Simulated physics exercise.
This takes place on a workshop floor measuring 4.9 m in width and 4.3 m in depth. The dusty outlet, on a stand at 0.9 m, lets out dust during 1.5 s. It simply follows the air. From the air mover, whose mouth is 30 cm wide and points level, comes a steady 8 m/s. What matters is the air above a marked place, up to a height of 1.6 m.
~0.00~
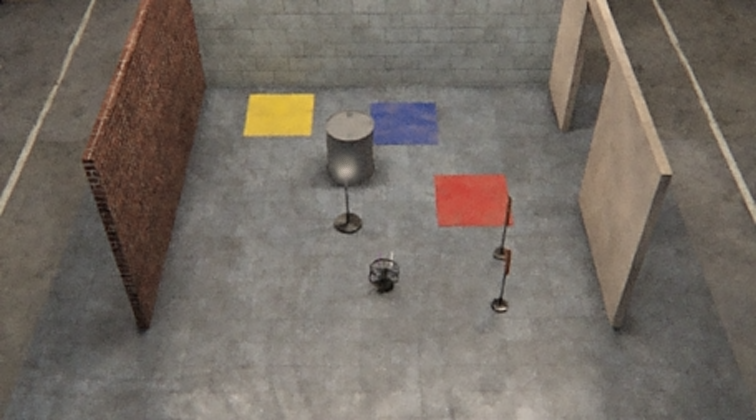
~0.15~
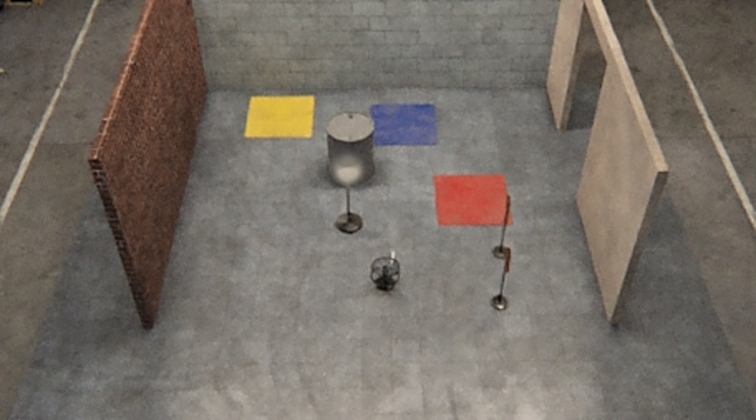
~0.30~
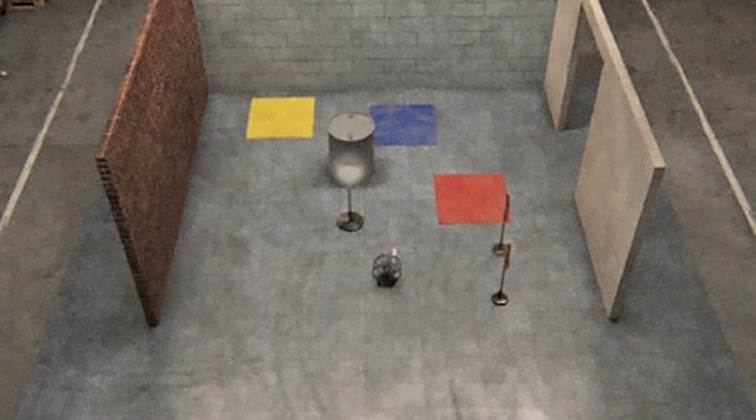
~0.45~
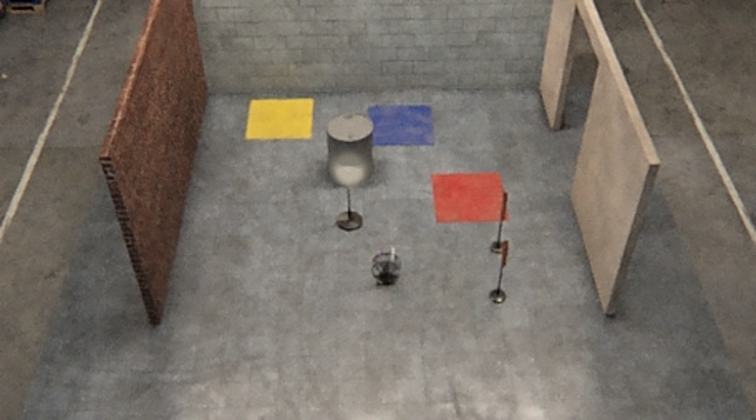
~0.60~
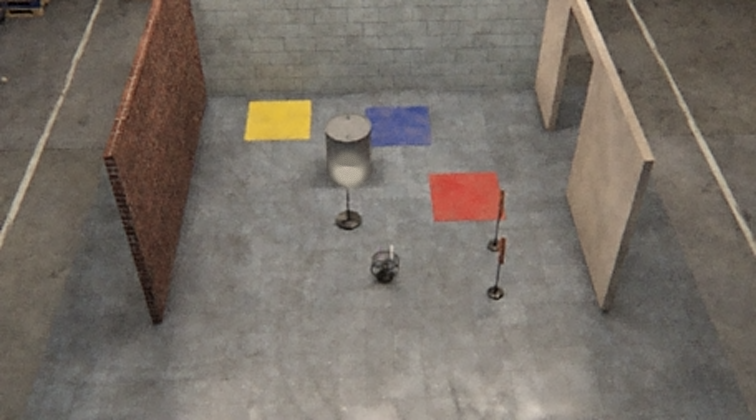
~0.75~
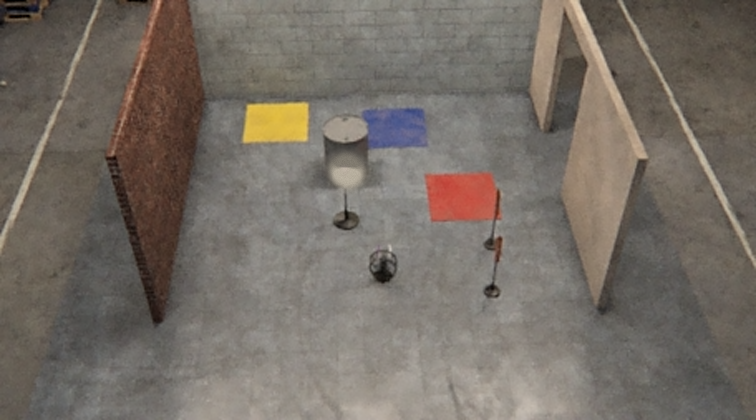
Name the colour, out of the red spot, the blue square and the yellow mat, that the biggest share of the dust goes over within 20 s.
I would say blue.
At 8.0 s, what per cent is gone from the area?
40 per cent.
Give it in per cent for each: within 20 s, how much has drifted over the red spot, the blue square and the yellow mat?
About 1 per cent red, 100 per cent blue and 15 per cent yellow.
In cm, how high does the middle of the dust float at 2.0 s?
Its middle sits roughly 60 cm above the surface.
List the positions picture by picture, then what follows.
The dust is thickest near (345, 168), the dusty outlet on a stand stands at (346, 180) and the air mover is at (384, 273), in the first frame.
The dust is thickest near (347, 169), the blue square is centred on (403, 124), the red spot is centred on (472, 199) and the yellow mat is centred on (280, 116), in the second frame.
The dust is thickest near (349, 168), a ribbon ends at (506, 268) and a ribbon ends at (504, 221), in the third frame.
The dust is thickest near (349, 169) and the top of a barrel is at (350, 126), in the fourth frame.
The dust is thickest near (348, 169), in the fifth frame.
The dust is thickest near (347, 170), a ribbon ends at (497, 262) and a ribbon ends at (497, 215), in the sixth frame.
By 2.0 s, 0 % has passed over the blue square, 0 % over the red spot and 0 % over the yellow mat; 0 % has left the area, and the middle of the rest is near (352, 178).
By 4.0 s, 47 % has passed over the blue square, 0 % over the red spot and 1 % over the yellow mat; 0 % has left the area, and the middle of the rest is near (366, 132).
By 8.0 s, 84 % has passed over the blue square, 0 % over the red spot and 10 % over the yellow mat; 36 % has left the area, and the middle of the rest is near (321, 93).
By 20.0 s, 97 % has passed over the blue square, 1 % over the red spot and 13 % over the yellow mat; 88 % has left the area.
